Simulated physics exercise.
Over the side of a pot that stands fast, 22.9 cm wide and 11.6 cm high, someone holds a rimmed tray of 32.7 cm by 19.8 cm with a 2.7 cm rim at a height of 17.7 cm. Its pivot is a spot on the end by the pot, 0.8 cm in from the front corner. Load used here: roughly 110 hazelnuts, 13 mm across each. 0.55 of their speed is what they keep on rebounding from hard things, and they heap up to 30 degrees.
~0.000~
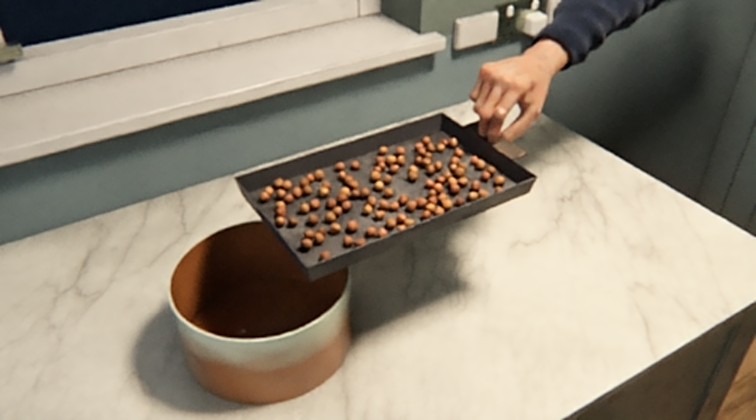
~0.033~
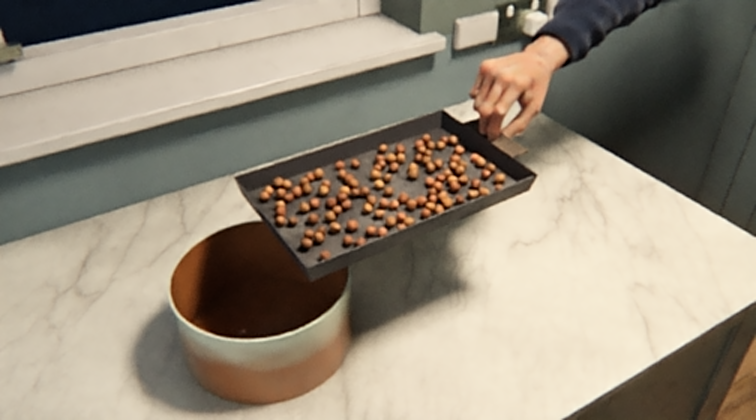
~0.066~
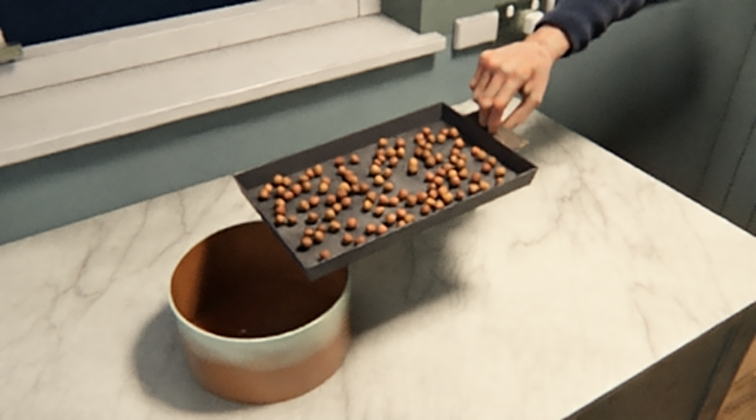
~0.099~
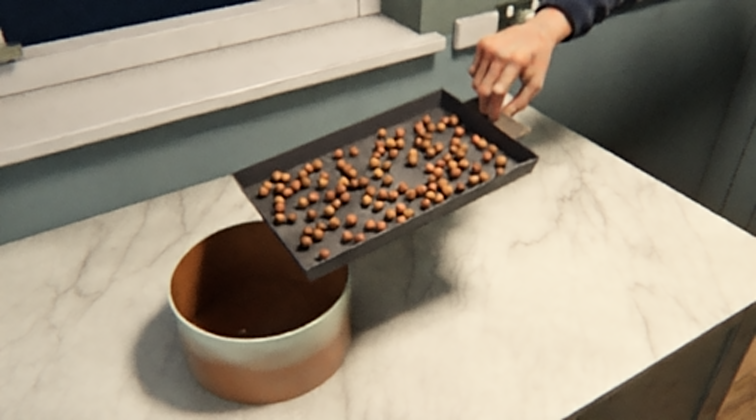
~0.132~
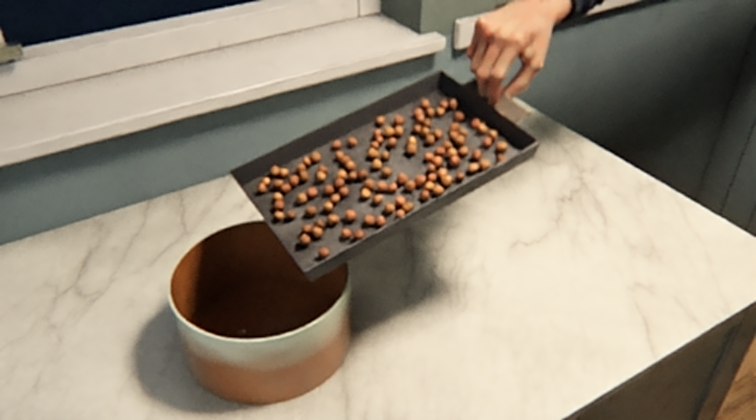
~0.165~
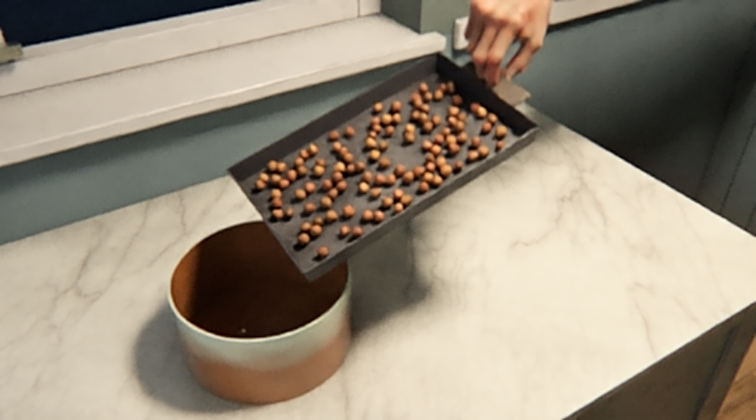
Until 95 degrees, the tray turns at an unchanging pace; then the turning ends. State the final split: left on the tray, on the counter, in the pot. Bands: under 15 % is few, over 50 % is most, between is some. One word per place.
Tray: Few, counter: Most, pot: Some.
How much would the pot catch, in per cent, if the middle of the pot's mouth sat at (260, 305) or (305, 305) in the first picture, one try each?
That gives roughly 90 per cent and then 70 per cent.
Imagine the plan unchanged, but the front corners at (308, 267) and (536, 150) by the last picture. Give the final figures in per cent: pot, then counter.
Split: Pot = 0, counter = 100.
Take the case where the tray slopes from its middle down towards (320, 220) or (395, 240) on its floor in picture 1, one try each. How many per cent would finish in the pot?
The share comes to roughly 90 in a hundred, then roughly 0 in a hundred.
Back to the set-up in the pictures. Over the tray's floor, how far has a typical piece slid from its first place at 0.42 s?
Roughly 5 cm.
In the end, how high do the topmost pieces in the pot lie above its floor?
1.5 cm.
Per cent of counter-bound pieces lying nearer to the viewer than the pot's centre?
About 100 per cent.
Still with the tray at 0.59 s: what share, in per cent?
95%, roughly.
After 0.42 s, tilt 56 degrees; the tray holds 100 %, the pot 0 %.
After 0.59 s, tilt 83 degrees; the tray holds 95 %, the pot 0 %.
After 0.88 s, tilt 95 degrees; the tray holds 5 %, the pot 25 %.
By 1.9 s all is still; tray 0 %, counter 75 %, pot 25 %.
